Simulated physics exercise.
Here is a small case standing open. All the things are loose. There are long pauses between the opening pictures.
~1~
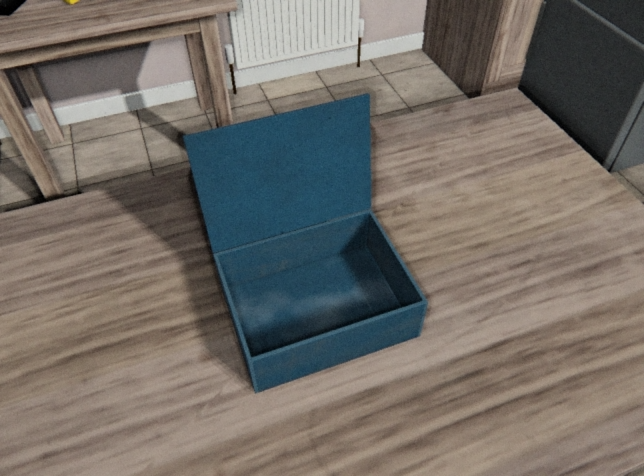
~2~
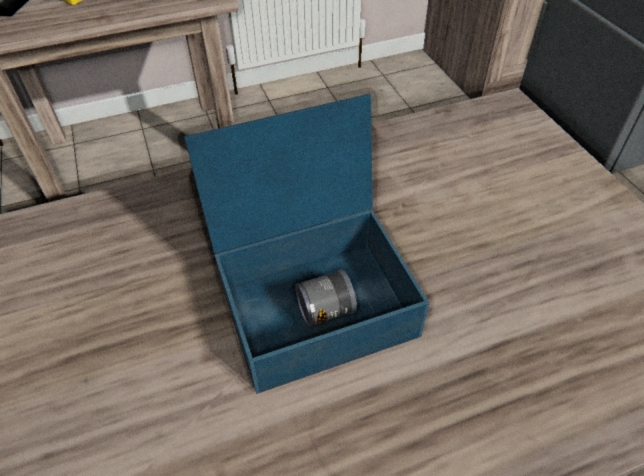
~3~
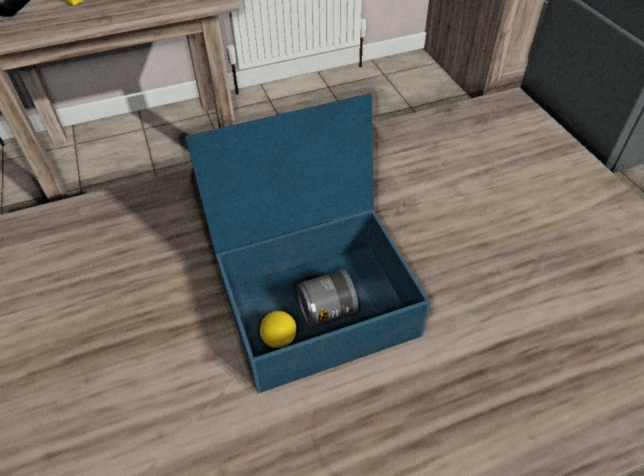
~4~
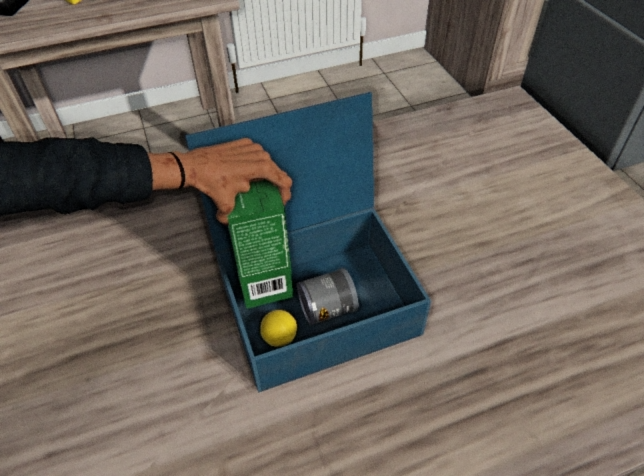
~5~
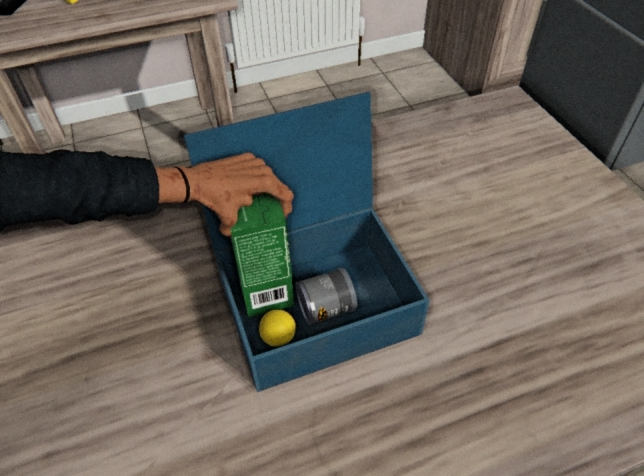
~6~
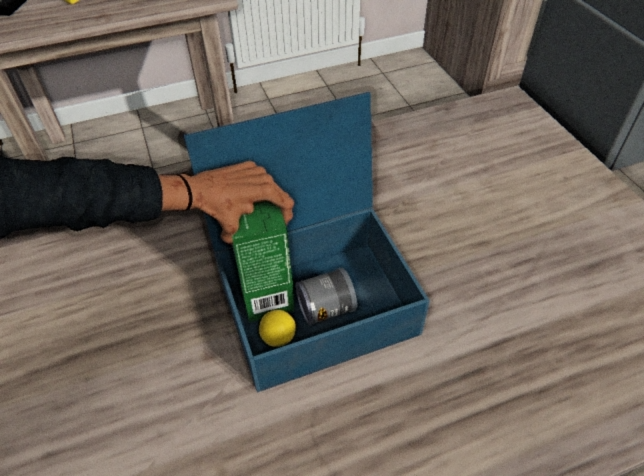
A hand lowers a green carton into an open blue box holding a tin and yellow ball.
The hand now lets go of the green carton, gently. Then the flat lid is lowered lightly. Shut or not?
The lid will not close.
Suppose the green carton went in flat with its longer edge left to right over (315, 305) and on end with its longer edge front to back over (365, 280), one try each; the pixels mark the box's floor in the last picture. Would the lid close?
In the first case it sits on the rim; in the second case it is held up.
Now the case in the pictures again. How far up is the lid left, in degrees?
About 18°.
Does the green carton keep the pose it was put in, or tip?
It tips.
Then, 1.50 s past the last view, lid 75° above the rim.
Then, 2.20 s past the last view, lid 31° above the rim; green carton rocked 43° from its first pose near (275, 306); yellow lemon displaced a little.
Then, 2.60 s past the last view, lid 19° above the rim; green carton rocked 61° from its first pose near (271, 305); yellow lemon displaced a little.
Finally, lid 18° above the rim; down or leaning hard in the box, green carton; the other 2 still in place. Final places as the last picture's camera would see them, green carton near (271, 300).
